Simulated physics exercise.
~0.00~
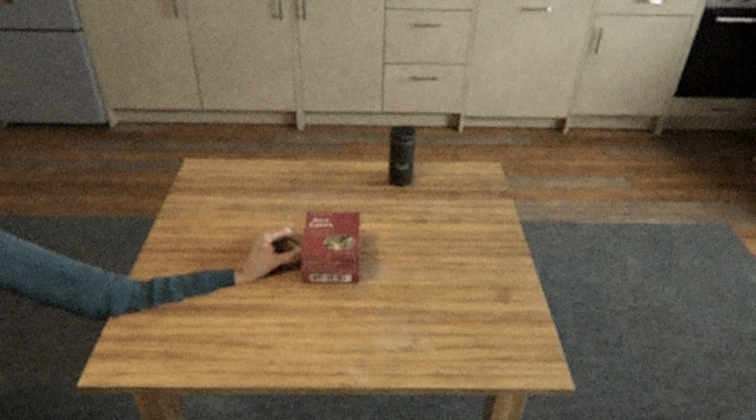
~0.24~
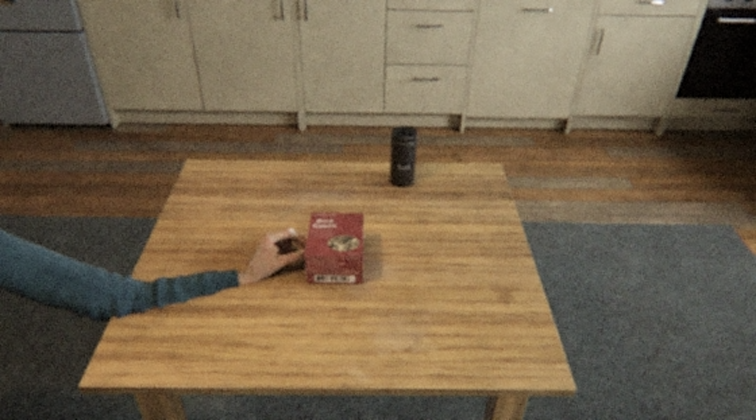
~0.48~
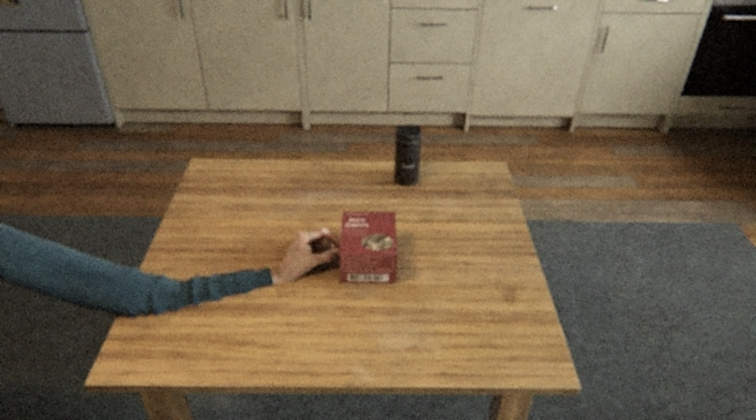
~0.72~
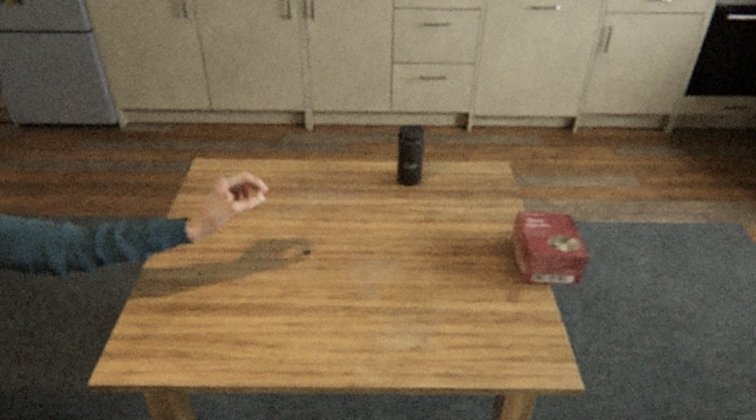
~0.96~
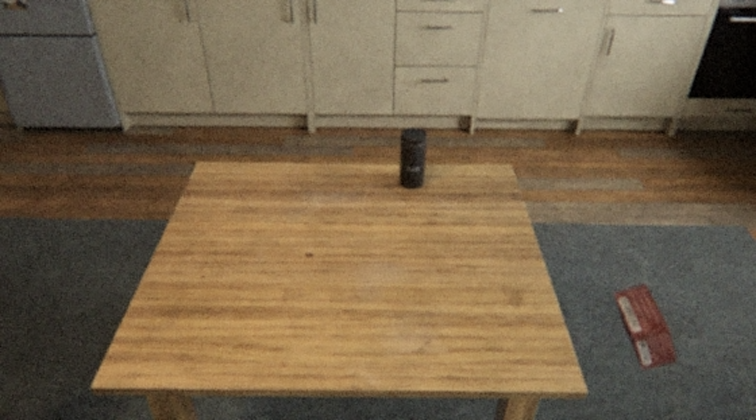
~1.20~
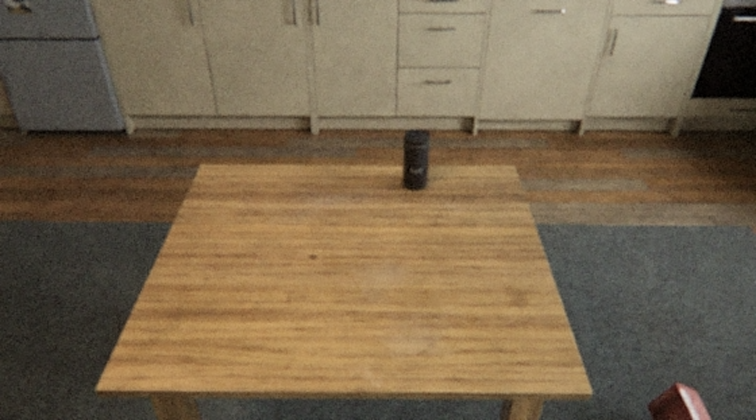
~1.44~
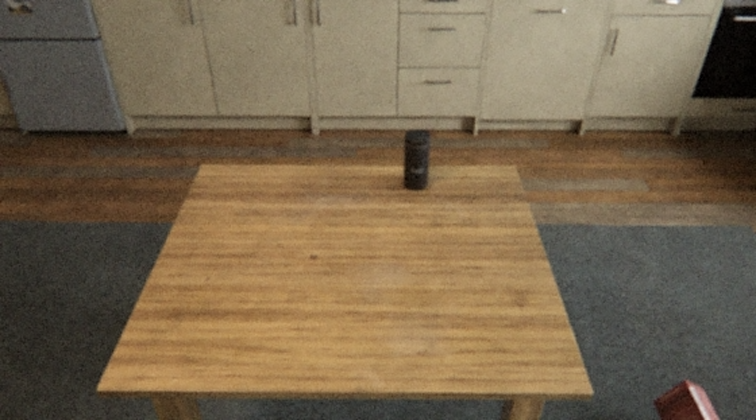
A hand in a blue-green sleeve reaches in from the left to a red box on a wooden table, seen from slightly above by a gently swaying camera in a kitchen with pale cupboards. A black jar stands near the table's far edge. The hand pushes the box to the right, then lets go and draws back as the box slides on to the right edge. The box tips over the side and tumbles down past the table. It ends on the floor at the lower right, partly out of view, while the jar remains standing in its place.
